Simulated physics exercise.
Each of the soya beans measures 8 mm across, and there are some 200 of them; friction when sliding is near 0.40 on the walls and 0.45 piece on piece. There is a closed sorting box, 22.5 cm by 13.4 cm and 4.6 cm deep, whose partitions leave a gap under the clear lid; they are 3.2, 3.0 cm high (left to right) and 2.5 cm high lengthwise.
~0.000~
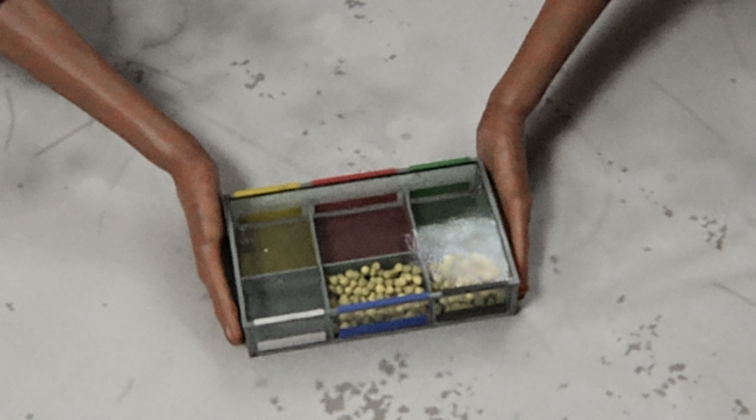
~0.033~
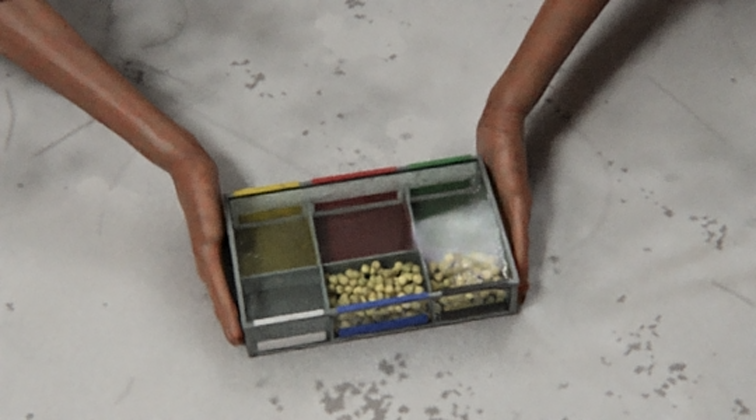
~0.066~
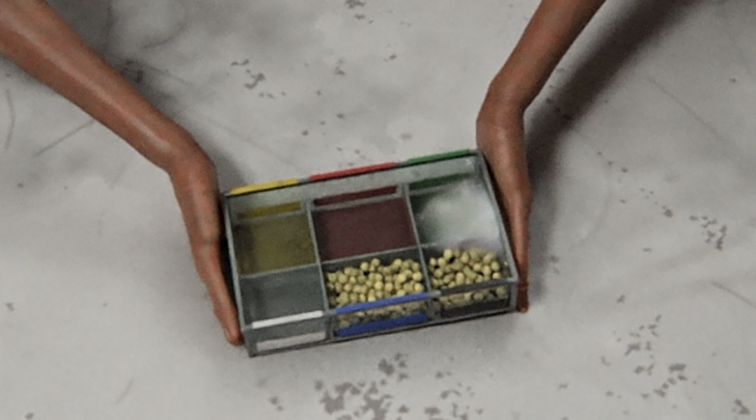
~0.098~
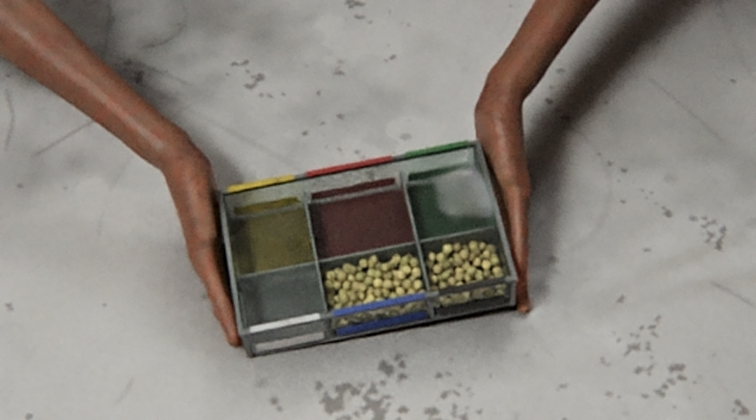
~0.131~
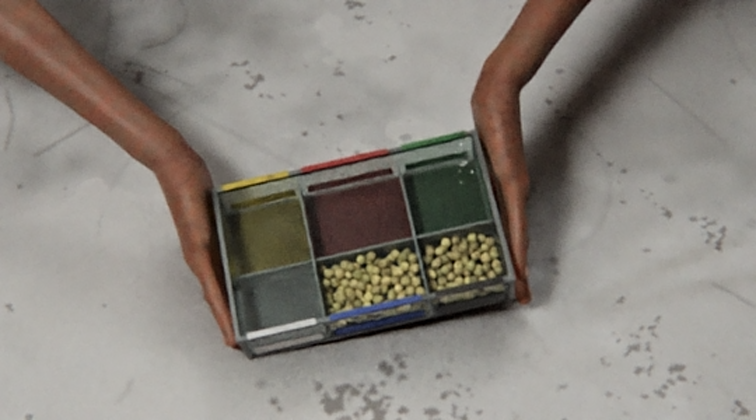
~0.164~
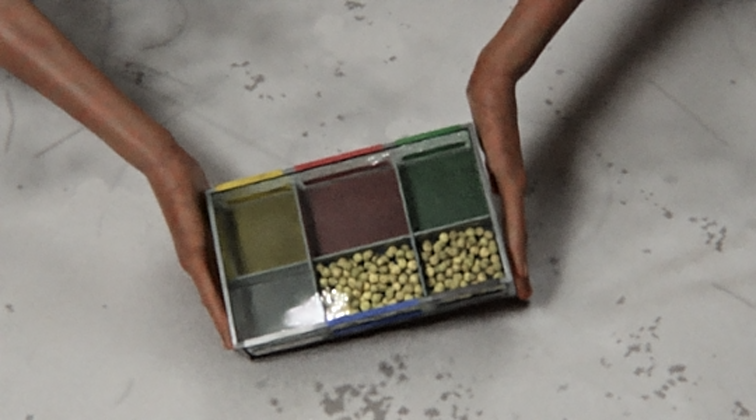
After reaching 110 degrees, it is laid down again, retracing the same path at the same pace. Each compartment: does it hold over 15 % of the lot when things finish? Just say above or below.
Red below, blue above, green below, yellow below, white below, black above.
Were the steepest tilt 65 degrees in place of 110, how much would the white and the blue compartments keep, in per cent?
Shares after the change: White 0, blue 65, per cent.
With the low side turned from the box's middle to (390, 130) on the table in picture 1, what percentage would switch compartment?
95 %.
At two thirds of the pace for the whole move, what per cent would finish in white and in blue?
Final split: White = 5 %, blue = 65 %.
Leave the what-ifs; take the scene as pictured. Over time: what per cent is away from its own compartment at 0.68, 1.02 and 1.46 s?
I'd put the three at close to 5, 5 and 10.
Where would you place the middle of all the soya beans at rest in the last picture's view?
At about (384, 309).
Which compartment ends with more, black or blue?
Go with blue, that one ends with more.
Then, at 0.68 s, tilt 109 degrees; blue 65 %, black 35 %.
After 1.02 s, tilt 48 degrees; blue 65 %, white 5 %, black 30 %.
Then, at 1.46 s, tilt 0 degrees; blue 65 %, white 5 %, black 30 %.
At rest (1.9 s), red 0 %, blue 65 %, green 0 %, yellow 0 %, white 5 %, black 30 %.
